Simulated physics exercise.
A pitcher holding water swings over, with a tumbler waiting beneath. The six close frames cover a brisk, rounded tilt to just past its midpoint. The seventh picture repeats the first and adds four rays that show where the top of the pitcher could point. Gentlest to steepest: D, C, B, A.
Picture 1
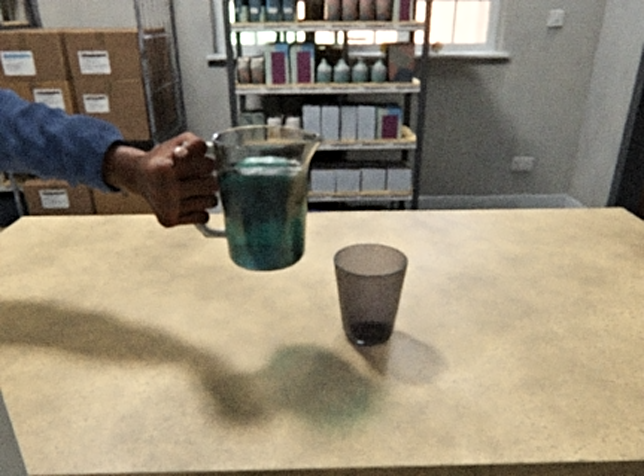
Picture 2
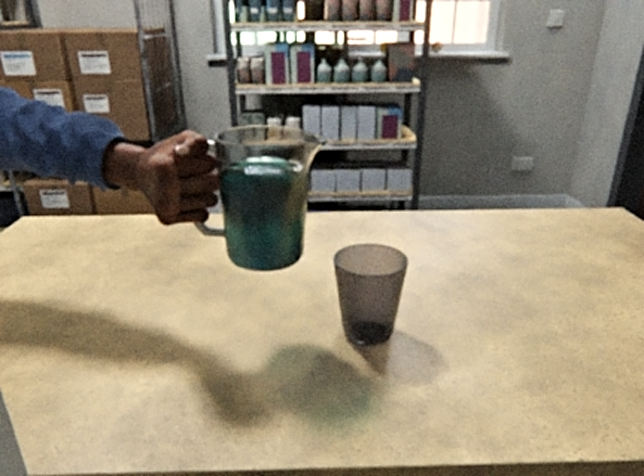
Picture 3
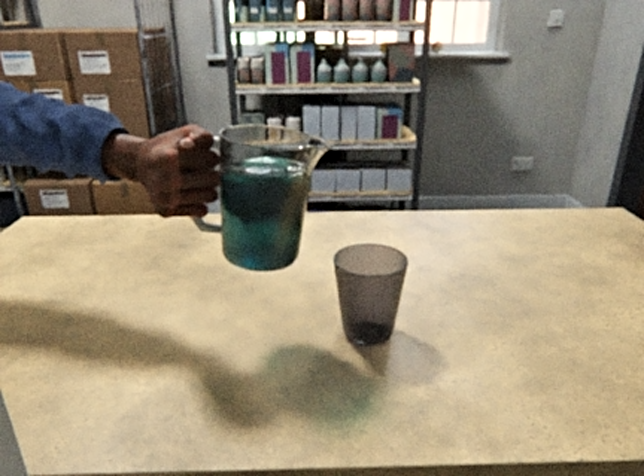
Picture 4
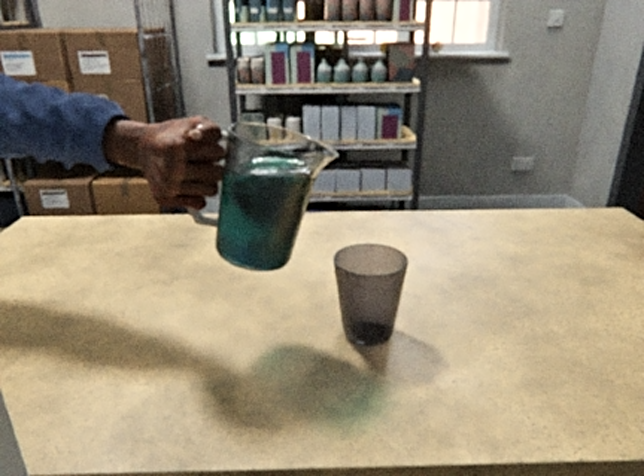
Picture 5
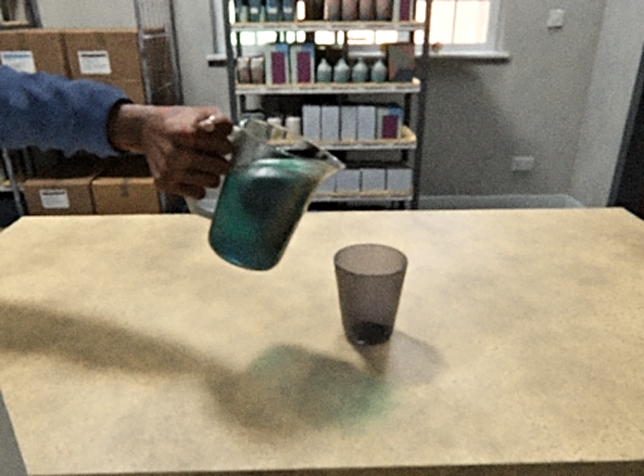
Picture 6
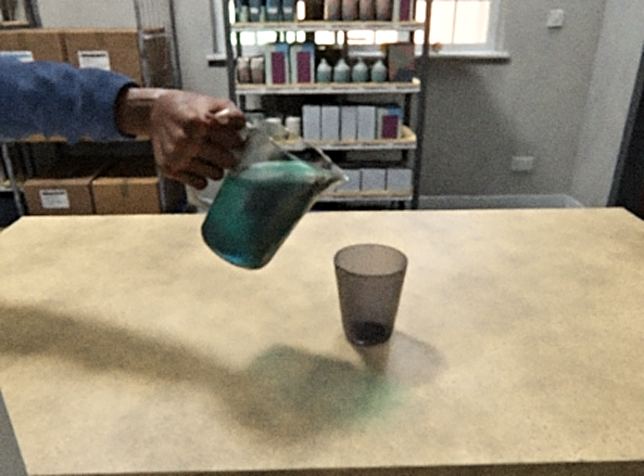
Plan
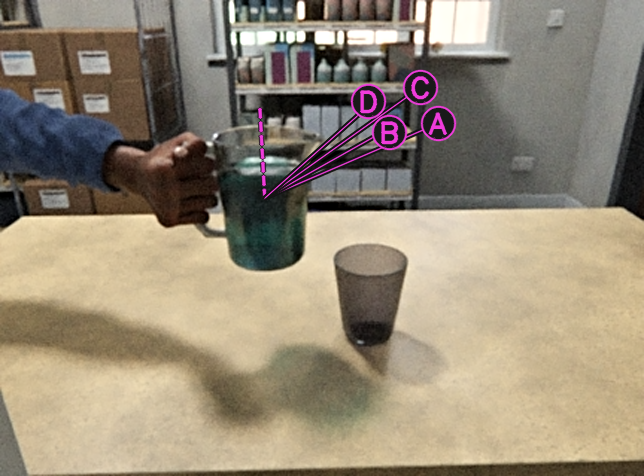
A glass pitcher of blue-green liquid, gripped by a hand in a blue sleeve, starts upright and then tilts steadily to the right above a table, while an empty tumbler stands still below and no liquid leaves the lip.
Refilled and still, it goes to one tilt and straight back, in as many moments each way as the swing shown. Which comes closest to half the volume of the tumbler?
B beats the others.
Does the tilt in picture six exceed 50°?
No, it does not.
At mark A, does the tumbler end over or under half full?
Over half.
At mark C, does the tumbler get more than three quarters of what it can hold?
No, less.
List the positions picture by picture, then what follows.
Upright, lip at (324, 138); rim of the tumbler round (371, 258); nothing has left yet, in the first frame.
Upright, lip at (325, 140); nothing has left yet, in the second frame.
Tipped about 7°, lip at (330, 145); nothing has left yet, in the third frame.
Tipped about 14°, lip at (337, 154); nothing has left yet, in the fourth frame.
Tipped about 23°, lip at (343, 166); nothing has left yet, in the fifth frame.
Tipped about 33°, lip at (347, 179); nothing has left yet, in the sixth frame.
In magenta, A at (423, 129); B at (372, 137); C at (407, 96); D at (357, 115).
With A, the tumbler ends with about 70 % of what it can hold.
With B, the tumbler ends with about 52 % of what it can hold.
With C, the tumbler ends with about 36 % of what it can hold.
With D, the tumbler ends with about 24 % of what it can hold.
